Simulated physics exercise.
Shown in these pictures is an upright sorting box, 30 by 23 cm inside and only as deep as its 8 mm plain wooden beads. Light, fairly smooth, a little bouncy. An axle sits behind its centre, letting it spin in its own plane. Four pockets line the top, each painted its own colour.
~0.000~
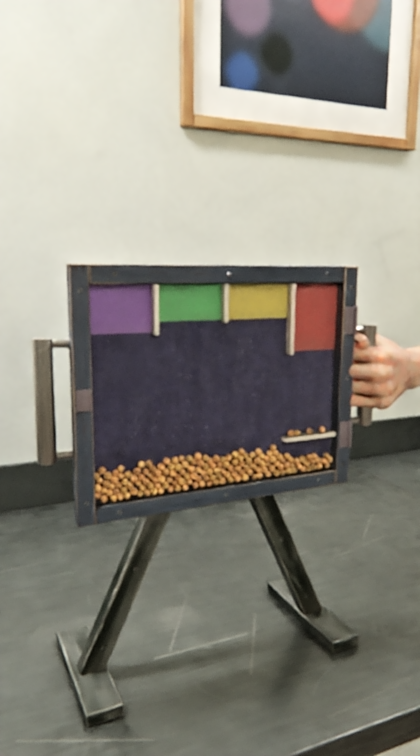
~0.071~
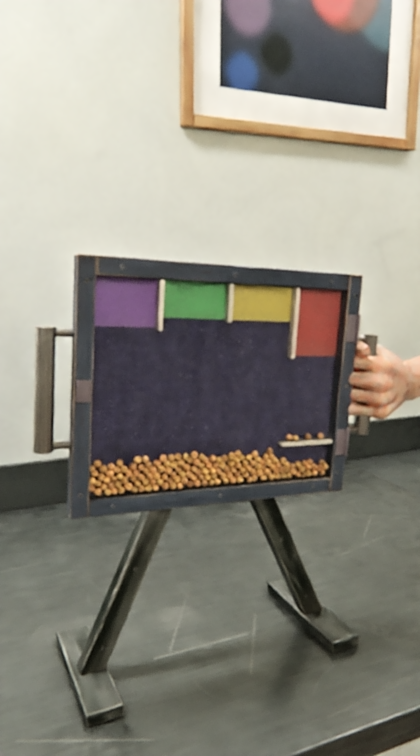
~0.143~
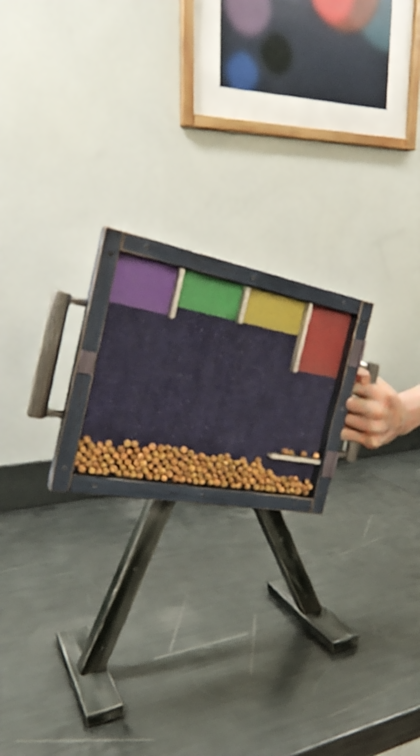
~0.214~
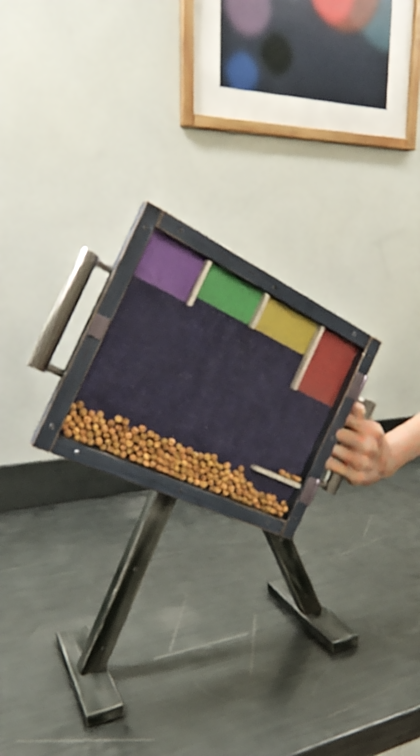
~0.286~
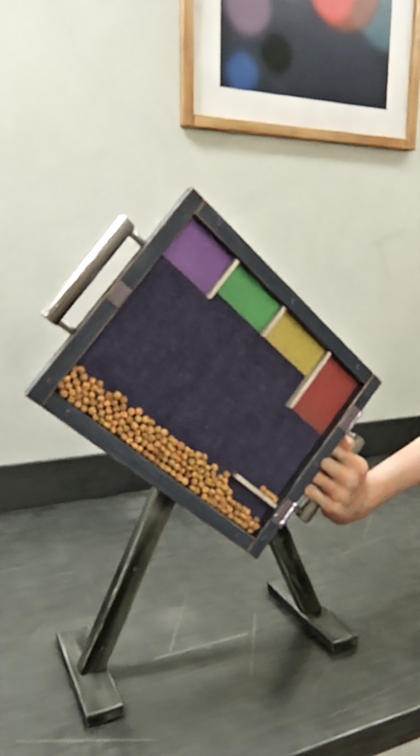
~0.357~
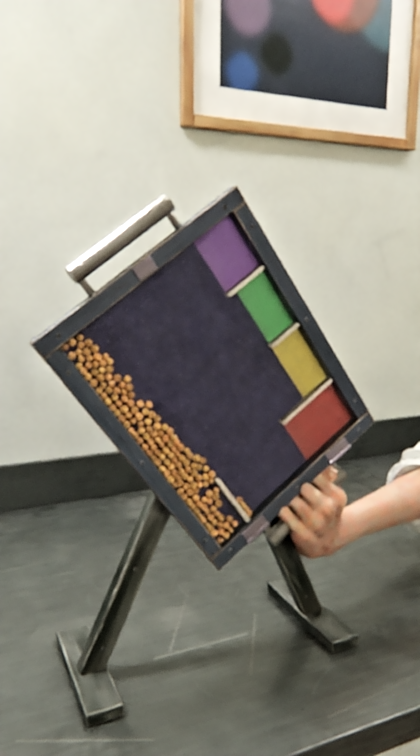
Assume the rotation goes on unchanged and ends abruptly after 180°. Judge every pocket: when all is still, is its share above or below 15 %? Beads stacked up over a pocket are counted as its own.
Green pocket is going to stay short of the cutoff; red pocket is going to pass the cutoff; yellow pocket is going to pass the cutoff; purple pocket is going to stay short of the cutoff.
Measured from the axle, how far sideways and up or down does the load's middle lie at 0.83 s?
Some 8 cm left and 6 cm below.
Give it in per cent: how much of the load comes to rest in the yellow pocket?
I'd say close to 30 per cent of the load.
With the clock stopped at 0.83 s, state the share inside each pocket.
Green pocket: 0; red pocket: 35; yellow pocket: 0; purple pocket: 0.
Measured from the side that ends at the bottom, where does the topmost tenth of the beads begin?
Estimate: 20 cm or so.
By 0.83 s it has turned 143°, the beads' middle is 8 cm left of and 6 cm below the axle; inside pockets, red 35 %.
By 1.10 s it has turned 180°, the beads' middle is 10 cm left of and 3 cm below the axle; inside pockets, red 45 %, yellow 15 %.
In the end, by 2.3 s, green 0 %, red 55 %, yellow 30 %, purple 0 %, caught on other walls 15 %.
